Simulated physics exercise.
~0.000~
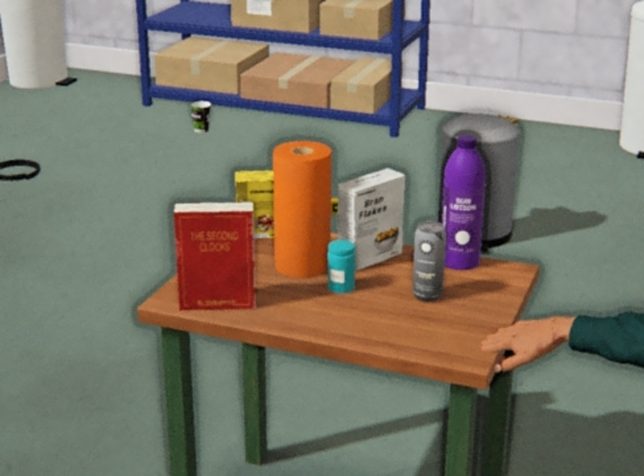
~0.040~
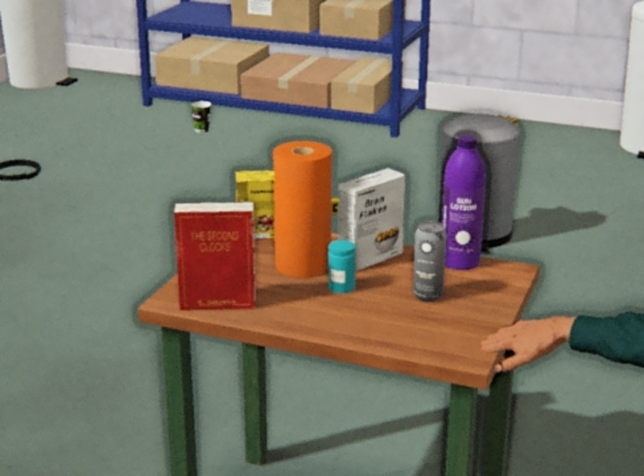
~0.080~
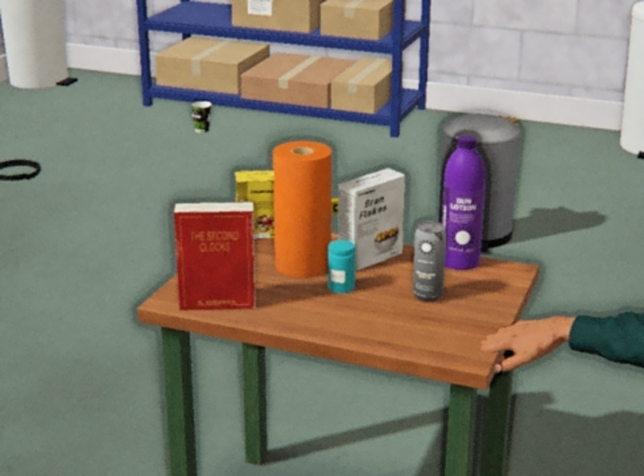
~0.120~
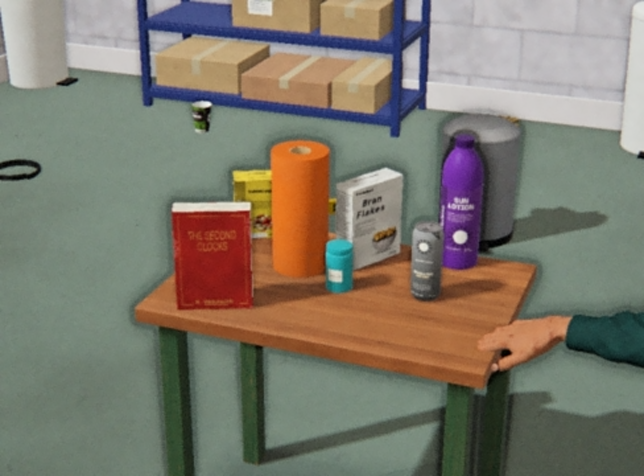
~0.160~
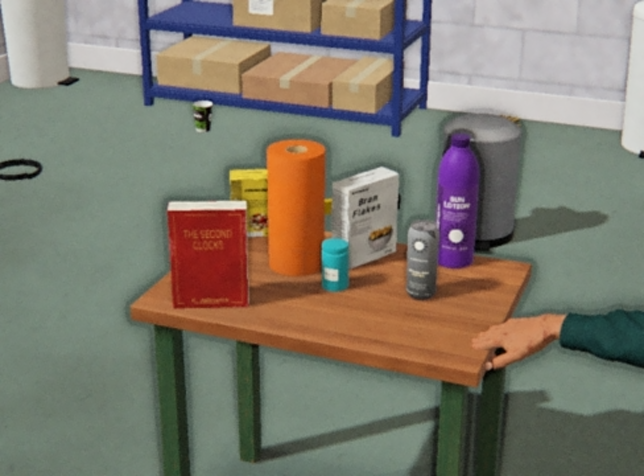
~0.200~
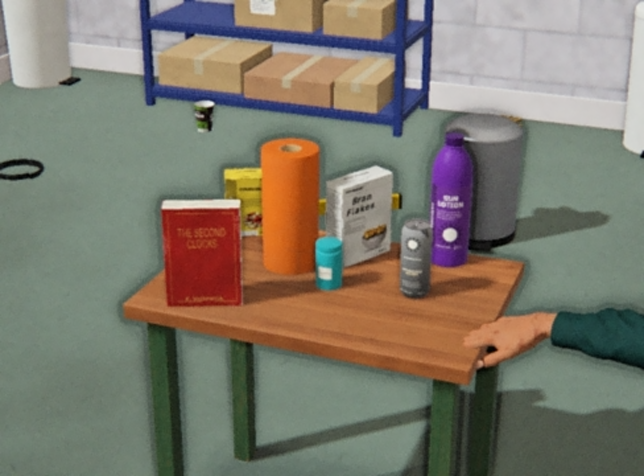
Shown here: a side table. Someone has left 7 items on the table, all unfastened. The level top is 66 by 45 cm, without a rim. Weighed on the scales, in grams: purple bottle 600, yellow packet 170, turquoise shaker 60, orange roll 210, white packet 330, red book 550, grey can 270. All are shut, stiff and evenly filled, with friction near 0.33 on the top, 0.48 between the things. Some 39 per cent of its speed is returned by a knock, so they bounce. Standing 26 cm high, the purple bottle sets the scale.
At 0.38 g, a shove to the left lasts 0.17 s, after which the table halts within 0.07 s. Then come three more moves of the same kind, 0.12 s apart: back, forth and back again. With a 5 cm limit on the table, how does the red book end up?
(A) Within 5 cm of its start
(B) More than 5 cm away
A.
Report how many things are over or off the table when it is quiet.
The number is 2.
After 0.60 s, table shifted 1 cm; red book slid 3 cm near (197, 253); white packet leaning 68°; yellow packet slid 3 cm.
After 1.00 s, table shifted 7 cm; white packet on its side.
After 1.40 s, purple bottle leaning 67°; white packet on its side; yellow packet slid 2 cm.
At rest (2.4 s), tipped over on the table, purple bottle and white packet; the other 5 in place, give or take 5 cm. Seen from the same camera at the end, red book near (216, 257).
